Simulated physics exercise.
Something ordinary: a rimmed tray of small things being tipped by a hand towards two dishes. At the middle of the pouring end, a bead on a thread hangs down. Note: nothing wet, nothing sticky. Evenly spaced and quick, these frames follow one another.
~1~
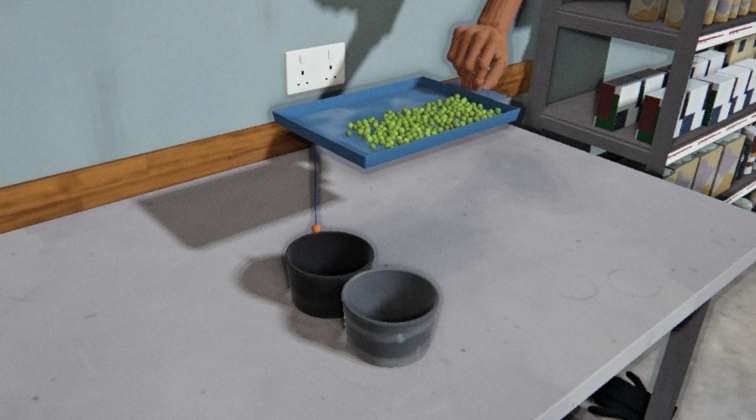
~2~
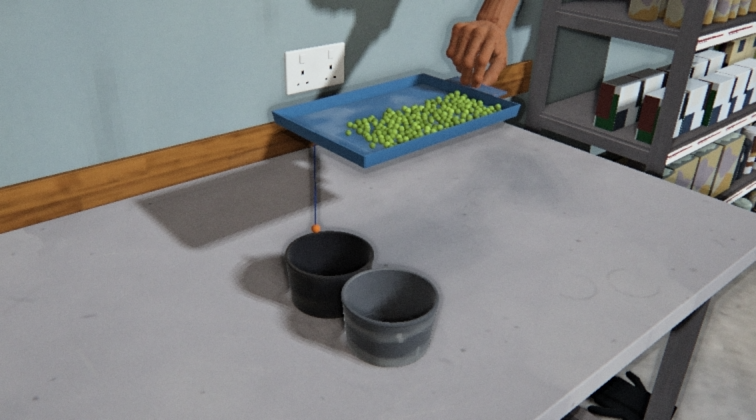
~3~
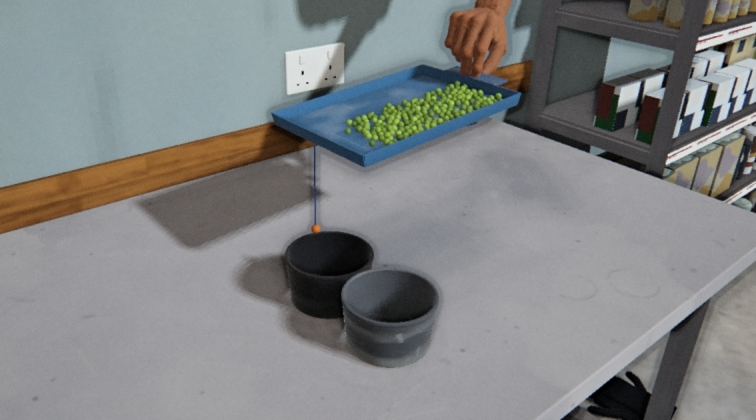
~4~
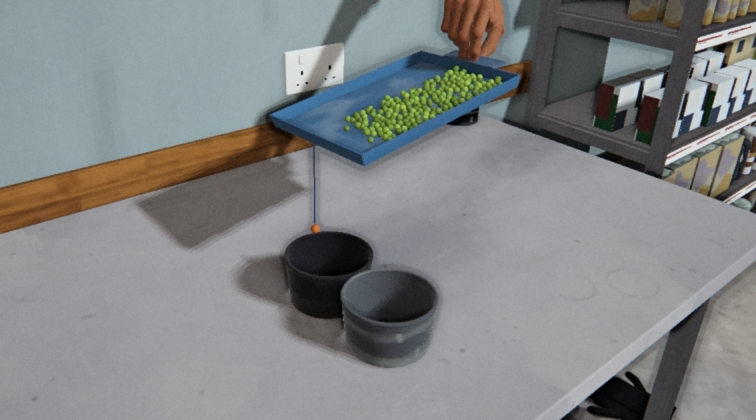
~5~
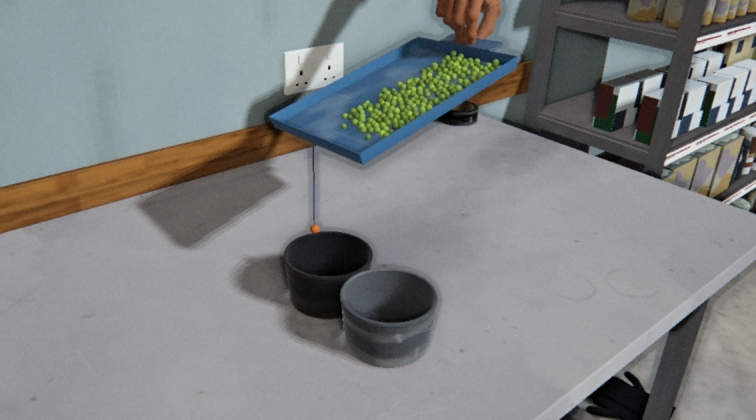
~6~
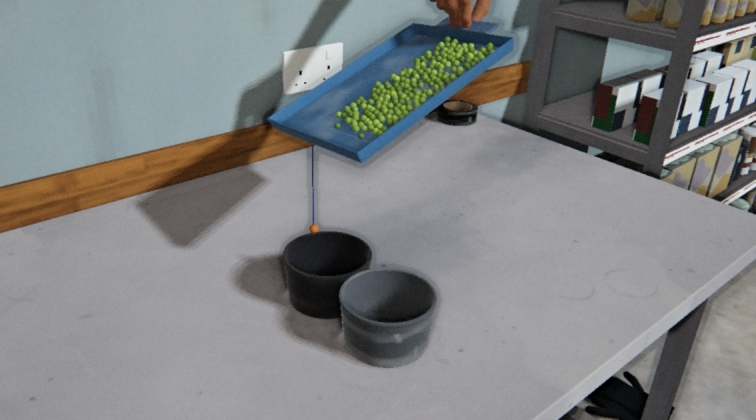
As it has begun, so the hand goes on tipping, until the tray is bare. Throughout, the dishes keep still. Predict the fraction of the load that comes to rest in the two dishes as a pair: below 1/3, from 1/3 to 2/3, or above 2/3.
Below 1/3.
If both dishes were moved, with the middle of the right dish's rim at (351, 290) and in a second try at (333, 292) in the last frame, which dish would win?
On the first try it would be the one to the left, on the second the one to the left.
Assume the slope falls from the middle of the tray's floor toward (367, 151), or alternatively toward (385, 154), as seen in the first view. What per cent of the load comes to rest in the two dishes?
80 per cent, then 90 per cent.
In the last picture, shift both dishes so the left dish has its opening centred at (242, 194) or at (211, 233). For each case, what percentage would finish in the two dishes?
You'd get near 50 per cent and afterwards near 40 per cent.
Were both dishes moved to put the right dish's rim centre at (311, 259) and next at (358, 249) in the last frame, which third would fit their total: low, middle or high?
In turn: More than two thirds; below one third.
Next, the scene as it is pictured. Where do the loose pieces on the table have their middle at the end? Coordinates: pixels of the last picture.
Once everything settles, the pieces are centred near (215, 275).
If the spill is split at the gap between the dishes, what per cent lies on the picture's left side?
100 %, near enough.
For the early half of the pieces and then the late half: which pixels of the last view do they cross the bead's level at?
First roughly (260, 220), then roughly (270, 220).
Soon, tray tipped steeply; about two thirds on the tray; a small part outside both; about a quarter in the air.
A while on, tray tipped past a quarter turn; a small part on the tray; a small part in the left dish; about half outside both; about a third in the air.
Towards the end, tray tipped past a quarter turn; a small part in the left dish; nearly all outside both.
Finally, tray tipped past a quarter turn; none in the right dish; a small part in the left dish; nearly all outside both.
